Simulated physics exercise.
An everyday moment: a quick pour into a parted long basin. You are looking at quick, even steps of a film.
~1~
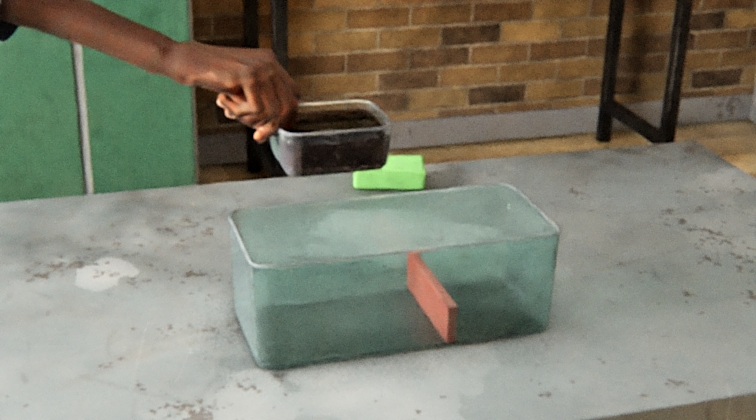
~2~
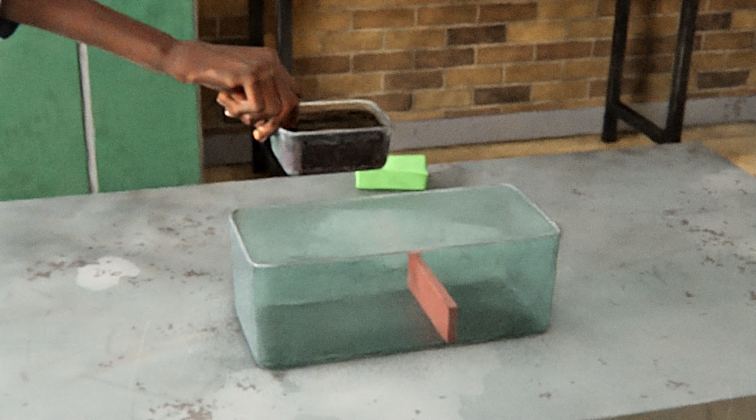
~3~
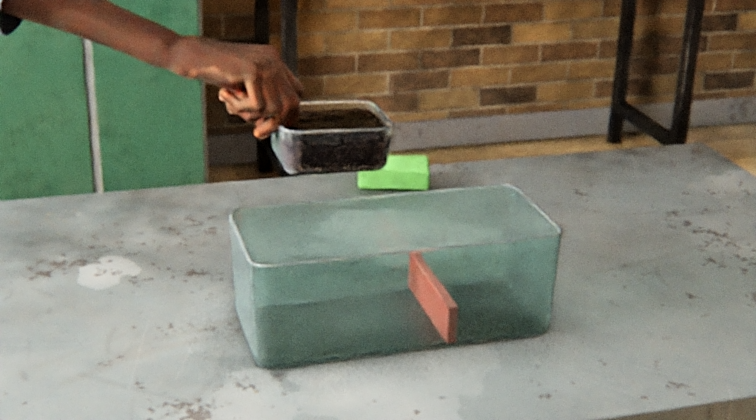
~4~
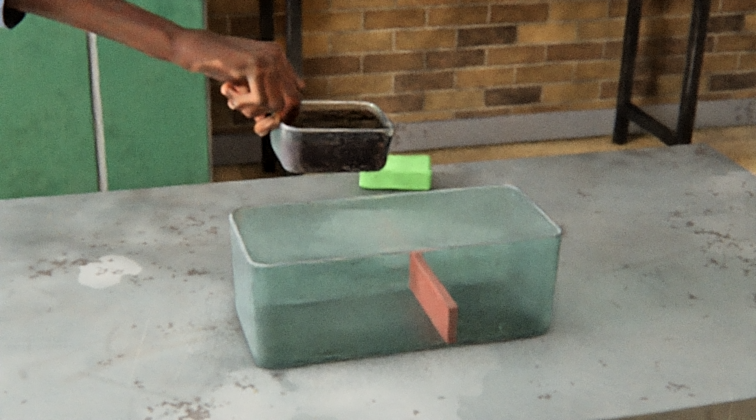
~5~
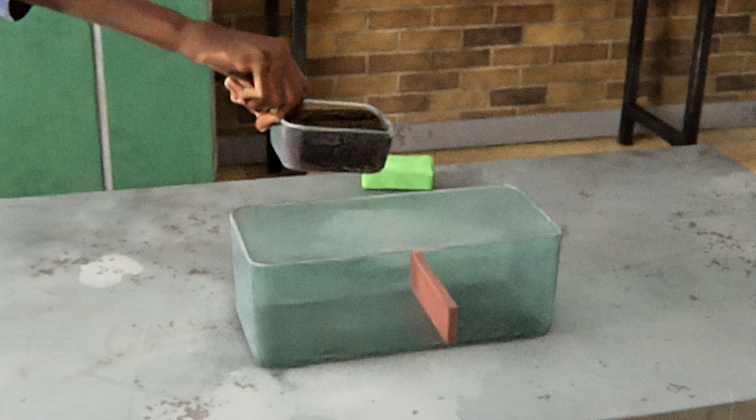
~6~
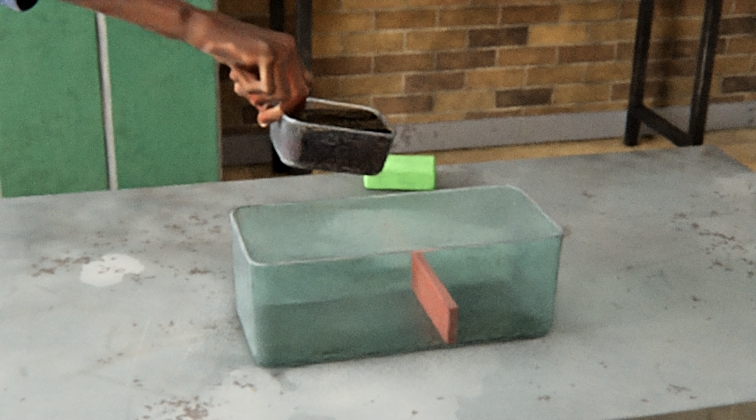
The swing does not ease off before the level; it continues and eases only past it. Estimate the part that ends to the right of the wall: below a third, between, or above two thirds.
I'd put the amount right of the wall between the two marks of a third and two thirds.
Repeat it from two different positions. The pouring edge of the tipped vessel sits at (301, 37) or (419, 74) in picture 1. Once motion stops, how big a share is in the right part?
You'd see around 5 per cent, and then around 80 per cent.
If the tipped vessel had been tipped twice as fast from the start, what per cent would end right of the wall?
Near 25 in a hundred.
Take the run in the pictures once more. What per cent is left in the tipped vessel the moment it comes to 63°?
35 per cent, roughly.
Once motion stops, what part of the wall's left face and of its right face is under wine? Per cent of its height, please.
I get 10 % for the left and 20 % for the right.
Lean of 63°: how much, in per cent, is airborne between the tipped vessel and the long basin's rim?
Estimate: Some 35 per cent.
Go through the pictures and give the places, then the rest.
In the first frame, it leans 0°; its right rim is at (383, 115); the wine meets the walls at (275, 126) and (378, 118); the long basin's rim runs from (240, 240) to (536, 209); the wall's top is at (431, 279).
In the second frame, it leans 0°; its right rim is at (383, 115); the wine meets the walls at (276, 126) and (379, 118).
In the third frame, it leans 2°; its right rim is at (384, 116); the wine meets the walls at (277, 125) and (380, 119).
In the fourth frame, it leans 4°; its right rim is at (385, 118); the wine meets the walls at (277, 123) and (381, 119).
In the fifth frame, it leans 8°; its right rim is at (386, 120); the wine meets the walls at (278, 123) and (382, 119).
In the sixth frame, it leans 12°; its right rim is at (387, 124); the wine meets the walls at (279, 123) and (384, 119).
A moment on, the tilt is 63° and 36 per cent is still to pour, 14 is left of the wall and 13 right of it.
Next, the tilt is 92° and 7 per cent is still to pour, 42 is left of the wall and 47 right of it.
Then the tilt is 95° and 0 per cent is still to pour, 50 is left of the wall and 47 right of it.
Later the tilt is 95° and 0 per cent is still to pour, 52 is left of the wall and 48 right of it.
At rest 52 per cent lies left of the wall, 48 right of it and 0 outside.
